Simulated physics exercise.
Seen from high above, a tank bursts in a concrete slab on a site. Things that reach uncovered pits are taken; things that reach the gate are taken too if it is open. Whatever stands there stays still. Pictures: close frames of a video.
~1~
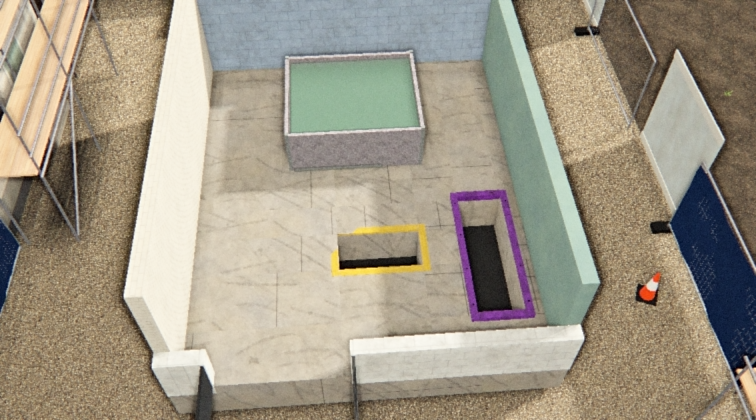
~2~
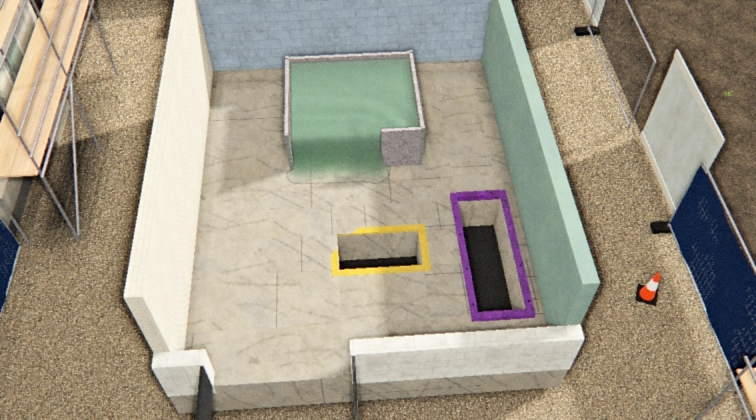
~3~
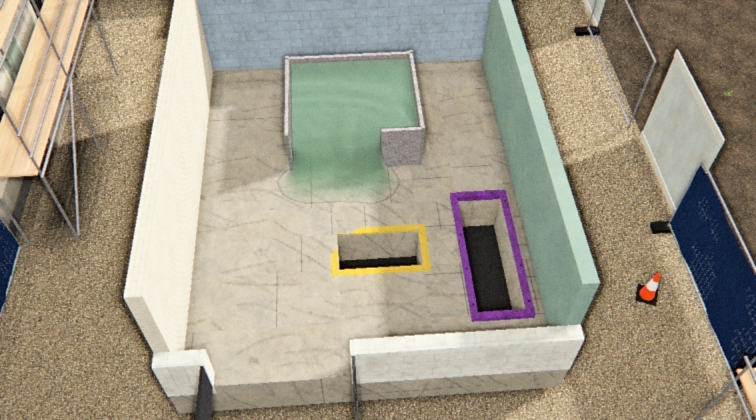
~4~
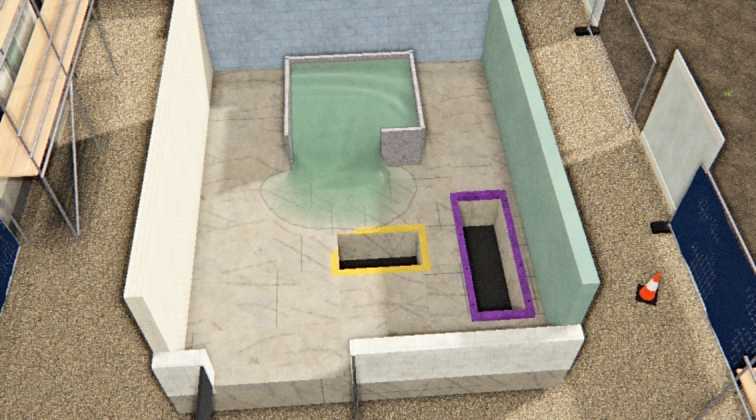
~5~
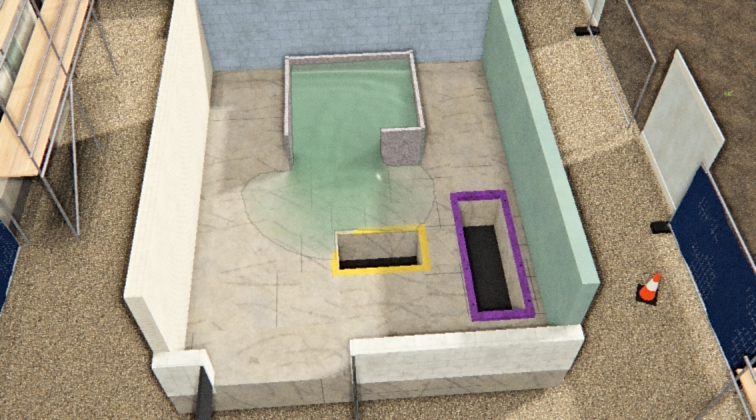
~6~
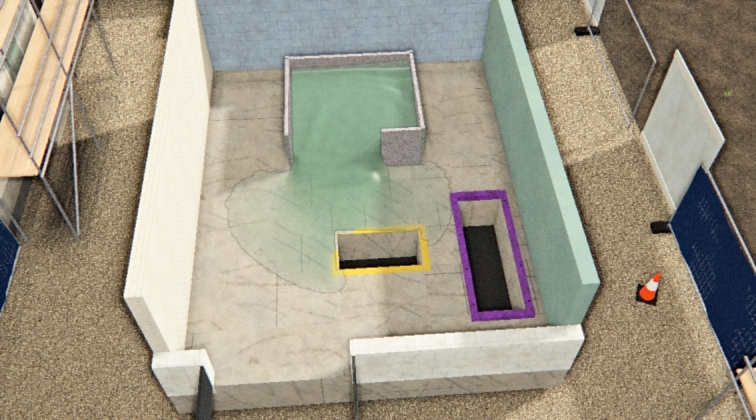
A raised tank of green water opens at the front and water spreads across the slab.
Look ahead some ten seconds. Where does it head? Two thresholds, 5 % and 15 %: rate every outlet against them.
Rating by outlet: Gate - above both, yellow pit - above both, purple pit - below both.
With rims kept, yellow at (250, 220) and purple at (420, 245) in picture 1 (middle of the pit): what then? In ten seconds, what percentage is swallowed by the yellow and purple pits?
The yellow pit ends up with 25 per cent, the purple pit with 4 per cent.
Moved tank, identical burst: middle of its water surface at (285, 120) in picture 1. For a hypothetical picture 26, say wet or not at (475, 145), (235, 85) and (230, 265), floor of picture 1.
So, first one stays dry, second one stays dry, third one got wet.
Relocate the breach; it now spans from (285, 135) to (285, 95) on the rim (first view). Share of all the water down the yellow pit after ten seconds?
The yellow pit takes 4 per cent.
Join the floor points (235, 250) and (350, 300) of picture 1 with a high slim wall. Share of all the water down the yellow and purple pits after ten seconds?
Percent shares - yellow: 60; purple: 0.
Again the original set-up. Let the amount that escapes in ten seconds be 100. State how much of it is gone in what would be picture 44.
Close to 80 per cent.
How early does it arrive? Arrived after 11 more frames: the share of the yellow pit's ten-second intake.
Result: 45 % of the ten-second total.
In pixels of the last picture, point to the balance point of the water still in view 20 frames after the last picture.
My pick is pixel (325, 196).
A moment on, water covers 40 % of the floor; the gate 1 %, the yellow pit 11 %, the purple pit 0 %.
Next, water covers 45 % of the floor; the gate 6 %, the yellow pit 20 %, the purple pit 0 %.
Then, water covers 50 % of the floor; the gate 15 %, the yellow pit 29 %, the purple pit 0 %.
Later, water covers 50 % of the floor; the gate 27 %, the yellow pit 37 %, the purple pit 0 %.
In the end, water covers 60 % of the floor; the gate 34 %, the yellow pit 43 %, the purple pit 0 %.
